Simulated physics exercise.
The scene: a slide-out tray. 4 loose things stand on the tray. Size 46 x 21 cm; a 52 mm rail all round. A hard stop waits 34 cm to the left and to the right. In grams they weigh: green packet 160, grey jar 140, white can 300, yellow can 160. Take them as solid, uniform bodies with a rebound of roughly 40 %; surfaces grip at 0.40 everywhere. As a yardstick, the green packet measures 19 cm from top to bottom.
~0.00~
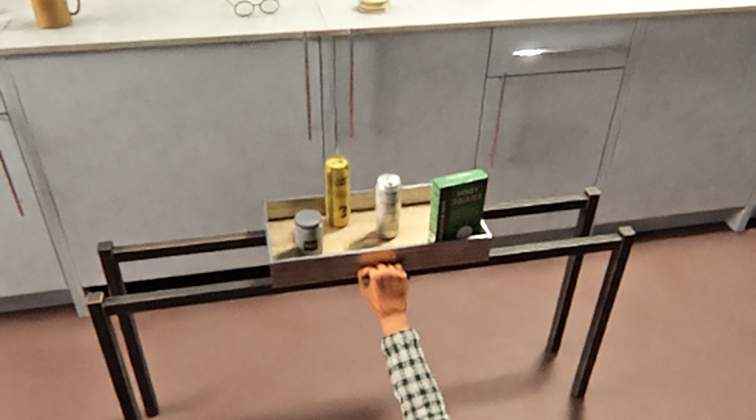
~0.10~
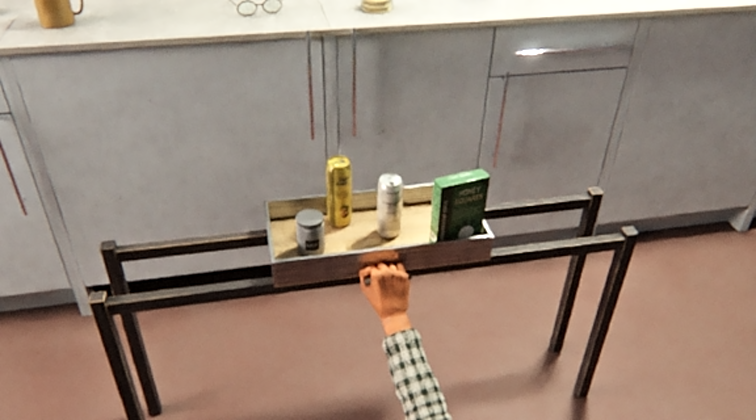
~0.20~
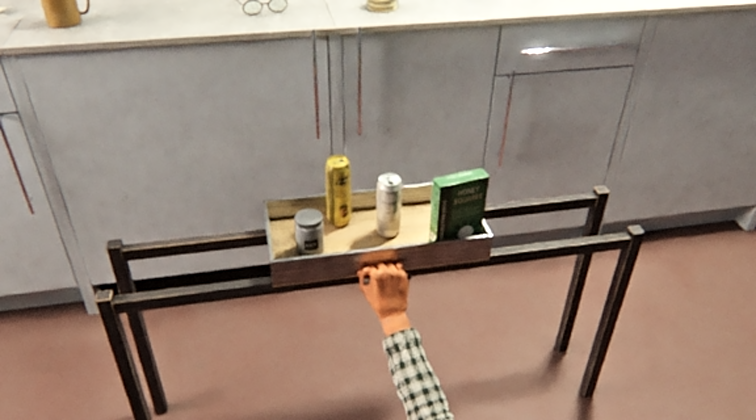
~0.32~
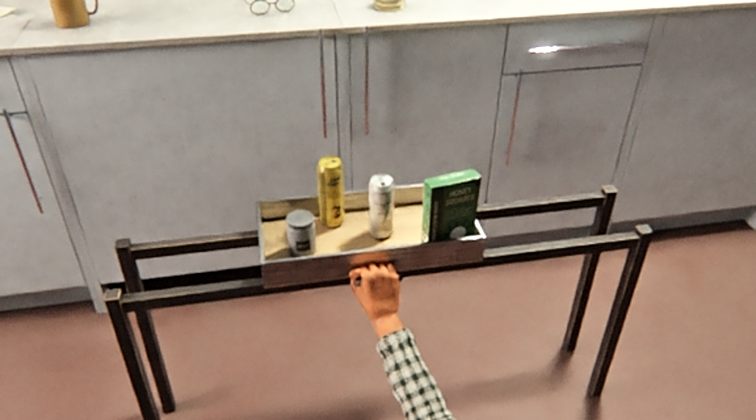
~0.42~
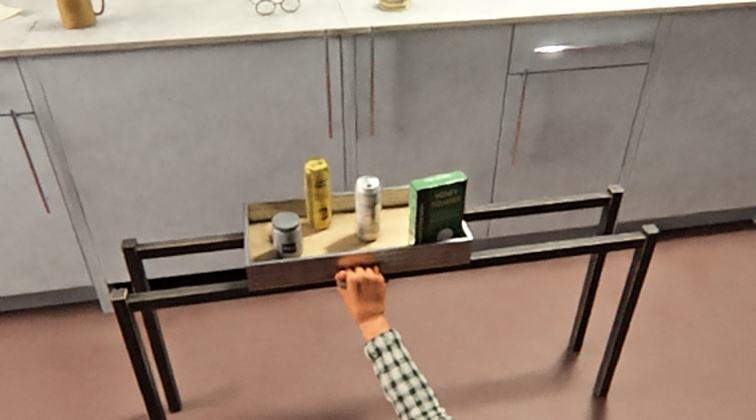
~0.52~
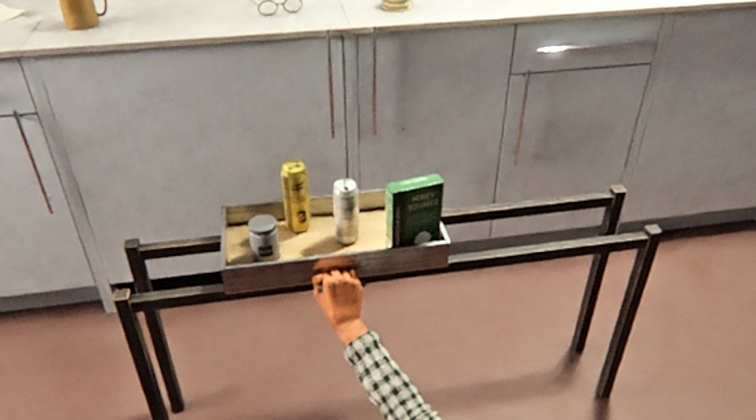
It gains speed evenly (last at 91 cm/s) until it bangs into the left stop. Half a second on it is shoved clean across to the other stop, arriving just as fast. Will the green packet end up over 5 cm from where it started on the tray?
The green packet keeps its place.
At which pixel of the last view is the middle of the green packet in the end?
Around (628, 195).
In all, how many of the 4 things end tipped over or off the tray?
2 of them.
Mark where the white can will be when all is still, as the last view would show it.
Around (523, 207).
After 0.82 s, tray has slid 34 cm left; green packet slid 3 cm near (305, 232); yellow can slid 3 cm; white can slid 3 cm.
After 1.12 s, tray has slid 34 cm left; green packet slid 9 cm near (276, 235); yellow can leaning 66°; white can leaning 55°.
After 2.52 s, tray has slid 13 cm right; green packet slid 9 cm near (497, 210); white can on its side; yellow can leaning 63°.
After 2.92 s, tray has slid 34 cm right; white can on its side; yellow can on its side; grey jar slid 4 cm.
At rest (3.5 s), tipped over on the tray, white can and yellow can; the other 2 in place, give or take 5 cm. Seen from the same camera at the end, green packet near (627, 195).
